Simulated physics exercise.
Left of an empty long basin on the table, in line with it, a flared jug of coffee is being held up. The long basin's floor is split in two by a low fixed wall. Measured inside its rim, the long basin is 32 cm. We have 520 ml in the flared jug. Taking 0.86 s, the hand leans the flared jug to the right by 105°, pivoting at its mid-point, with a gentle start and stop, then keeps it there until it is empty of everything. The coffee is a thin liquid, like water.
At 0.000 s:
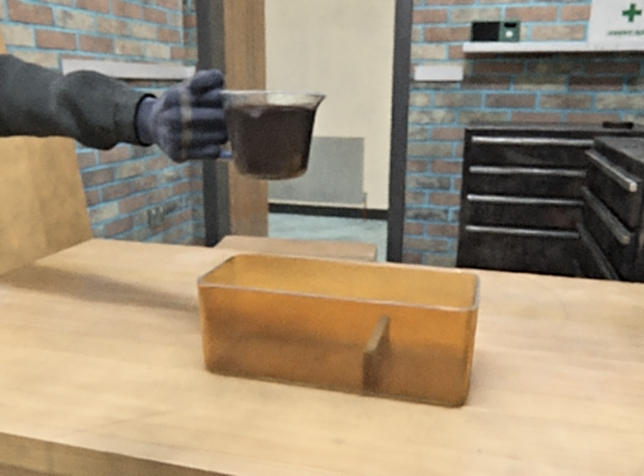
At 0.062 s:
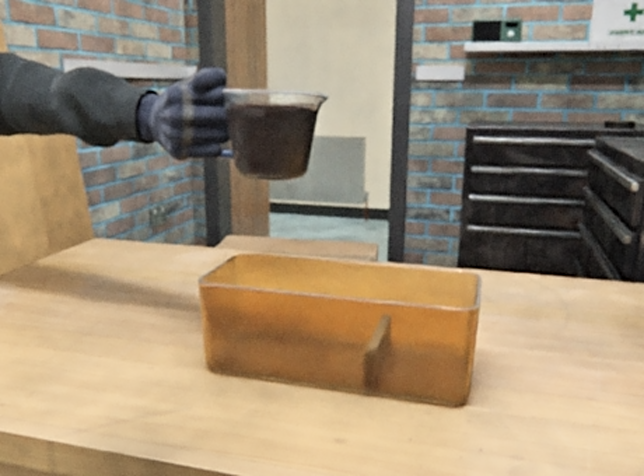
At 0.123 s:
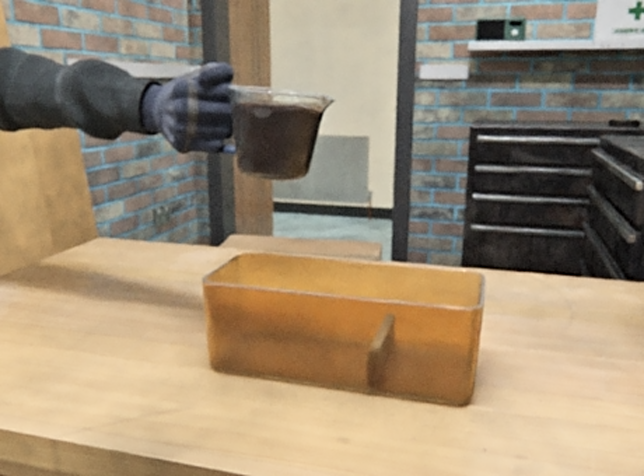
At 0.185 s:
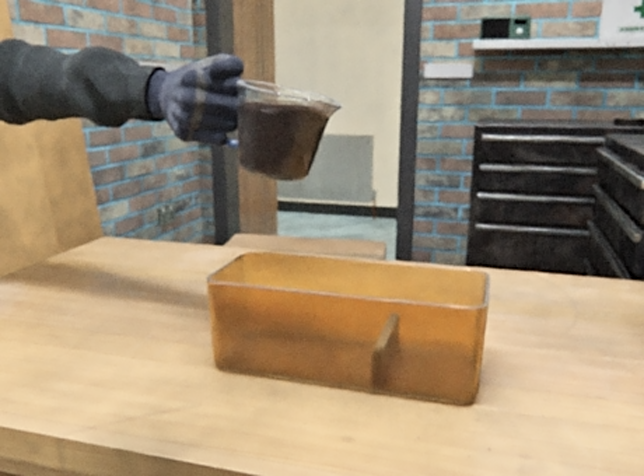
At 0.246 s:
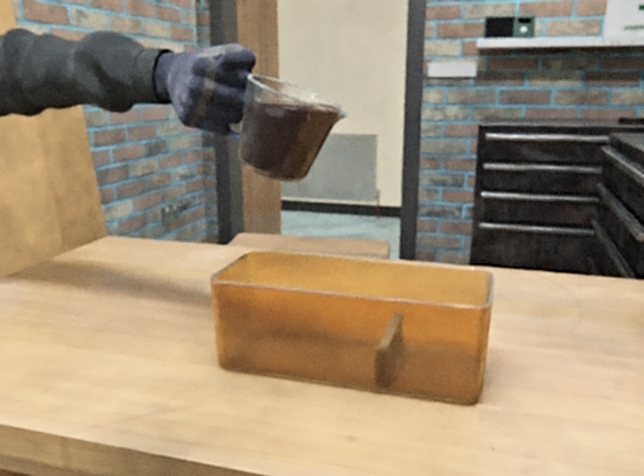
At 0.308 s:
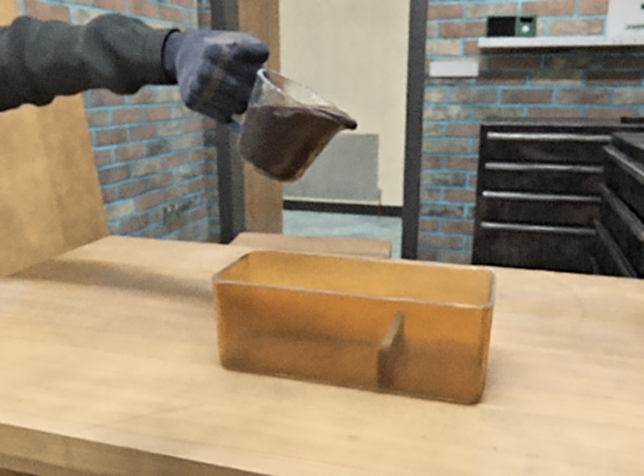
A gloved hand holds a flared jug of dark coffee nearly level above a wooden table, up and to the left of an empty amber basin. The hand slowly leans the jug to the right, and the coffee shifts toward the lowered rim until it reaches the pouring edge.
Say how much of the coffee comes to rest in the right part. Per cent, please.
About 46 per cent comes to rest there.
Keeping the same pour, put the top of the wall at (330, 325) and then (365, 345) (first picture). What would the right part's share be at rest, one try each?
Result: 95 per cent, then 60 per cent.
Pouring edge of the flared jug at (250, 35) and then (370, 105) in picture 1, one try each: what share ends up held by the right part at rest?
Around 10 per cent first, around 90 per cent next.
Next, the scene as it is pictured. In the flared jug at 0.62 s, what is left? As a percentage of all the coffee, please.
Around 44 percent.
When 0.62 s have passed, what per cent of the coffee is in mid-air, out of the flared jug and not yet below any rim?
34 per cent.
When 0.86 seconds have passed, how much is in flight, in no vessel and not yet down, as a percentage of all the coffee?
Close to 12 %.
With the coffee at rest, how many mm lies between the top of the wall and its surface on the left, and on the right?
Noted: Left near 36 mm, right near 28 mm.
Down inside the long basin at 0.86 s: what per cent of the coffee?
Near 82 in a hundred.
By 0.62 s the tilt is 87° and 45 per cent is still to pour, 3 is left of the wall and 19 right of it.
By 0.86 s the tilt is 105° and 6 per cent is still to pour, 36 is left of the wall and 47 right of it.
By 1.10 s the tilt is 105° and 0 per cent is still to pour, 51 is left of the wall and 46 right of it.
By 1.36 s the tilt is 105° and 0 per cent is still to pour, 52 is left of the wall and 47 right of it.
At rest 52 per cent lies left of the wall, 46 right of it and 2 outside.
